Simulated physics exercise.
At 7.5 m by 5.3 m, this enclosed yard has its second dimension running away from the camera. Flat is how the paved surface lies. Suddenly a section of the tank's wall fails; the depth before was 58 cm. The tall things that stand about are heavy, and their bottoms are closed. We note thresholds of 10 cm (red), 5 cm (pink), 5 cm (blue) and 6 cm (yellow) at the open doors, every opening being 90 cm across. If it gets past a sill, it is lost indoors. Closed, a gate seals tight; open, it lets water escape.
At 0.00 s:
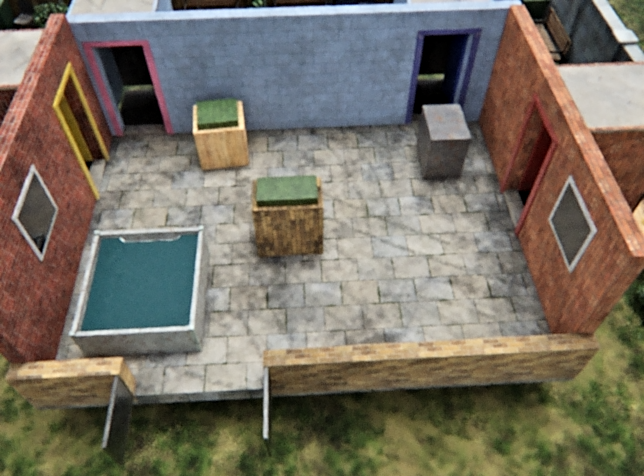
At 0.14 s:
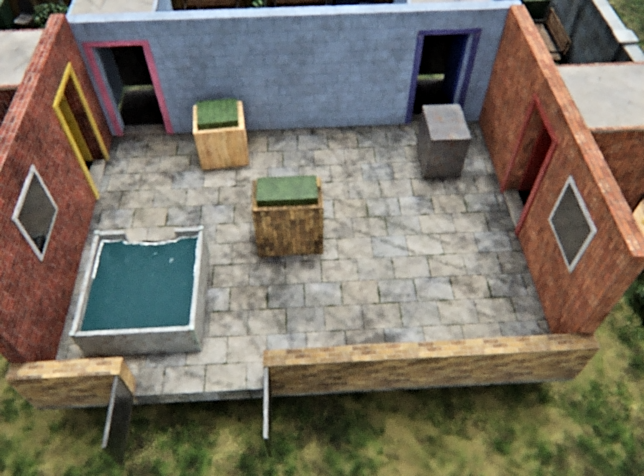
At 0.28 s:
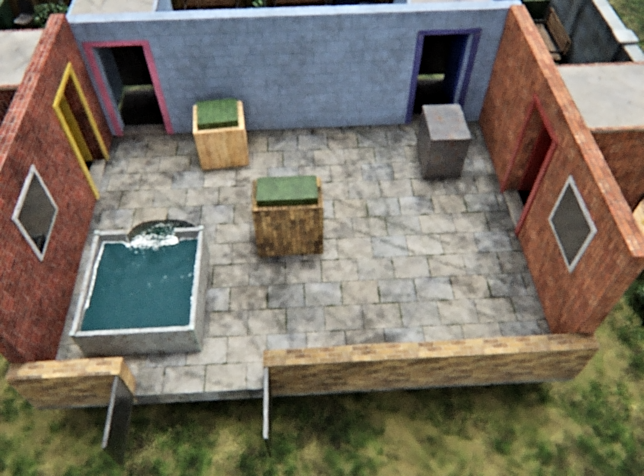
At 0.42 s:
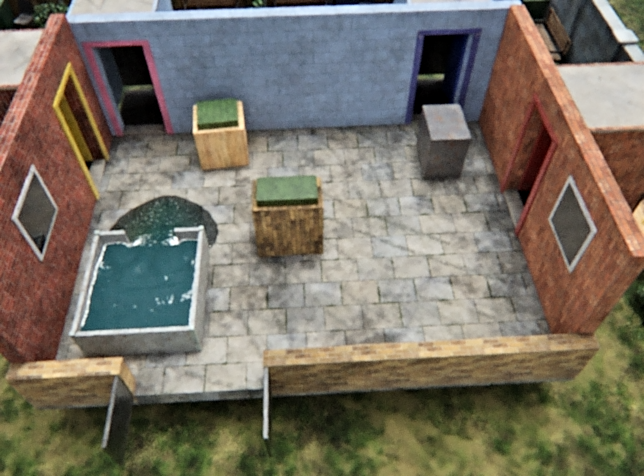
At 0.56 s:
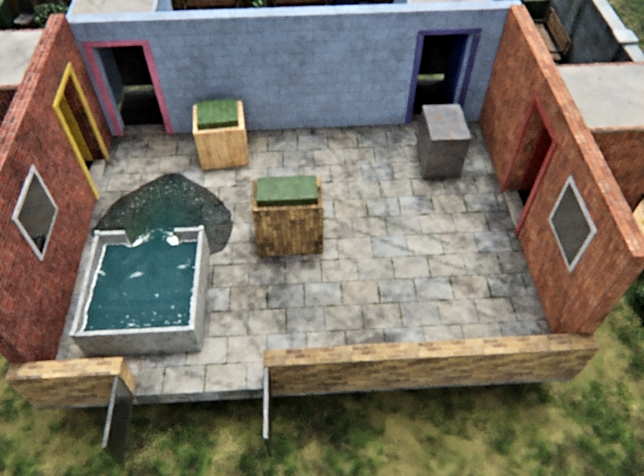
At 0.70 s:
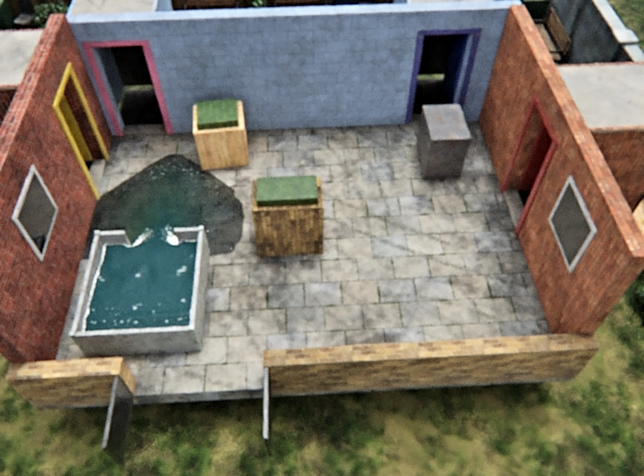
Walled paved yard with coloured doorways, water breaking from the far side of a tank and spreading in a dark pool across paving.
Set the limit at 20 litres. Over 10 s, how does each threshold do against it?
At the end, the red door holds the inflow within the limit, the pink door lets the inflow top the limit, the blue door holds the inflow within the limit, the yellow door lets the inflow top the limit.
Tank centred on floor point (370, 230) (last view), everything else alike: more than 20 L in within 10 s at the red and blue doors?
Red: Within limit; blue: Too much.
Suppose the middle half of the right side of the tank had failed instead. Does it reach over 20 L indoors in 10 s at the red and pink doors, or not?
At red the amount is beneath the mark, while at pink it is beneath the mark.
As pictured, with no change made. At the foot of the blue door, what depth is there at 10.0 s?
I'd put it at around 4.5 cm deep.
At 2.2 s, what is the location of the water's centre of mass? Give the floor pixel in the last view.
Close to (165, 244) in the last picture.
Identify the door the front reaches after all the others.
The red door.
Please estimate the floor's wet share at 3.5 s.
I'd say around 40 %.
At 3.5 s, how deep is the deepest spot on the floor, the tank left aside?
Around 17 centimetres.
After 1.4 s water covers 20 % of the floor and is deepest (30 cm) near (158, 251); red door not reached, pink door 10 cm at the sill, 9 L in, blue door not reached, yellow door 12 cm at the sill, 0 L in.
After 2.2 s water covers 30 % of the floor and is deepest (29 cm) near (113, 139); red door not reached, pink door 23 cm at the sill, 68 L in, blue door not reached, yellow door 11 cm at the sill, 12 L in.
After 3.5 s water covers 40 % of the floor and is deepest (17 cm) near (158, 251); red door not reached, pink door 16 cm at the sill, 174 L in, blue door 2 cm at the sill, 0 L in, yellow door 10 cm at the sill, 25 L in.
After 6.0 s water covers 50 % of the floor and is deepest (12 cm) near (103, 178); red door 3 cm at the sill, 0 L in, pink door 12 cm at the sill, 249 L in, blue door 5 cm at the sill, 0 L in, yellow door 11 cm at the sill, 68 L in.
After 10.0 s water covers 75 % of the floor and is deepest (8 cm) near (51, 384); red door 3 cm at the sill, 0 L in, pink door 7 cm at the sill, 289 L in, blue door 5 cm at the sill, 2 L in, yellow door 7 cm at the sill, 93 L in.
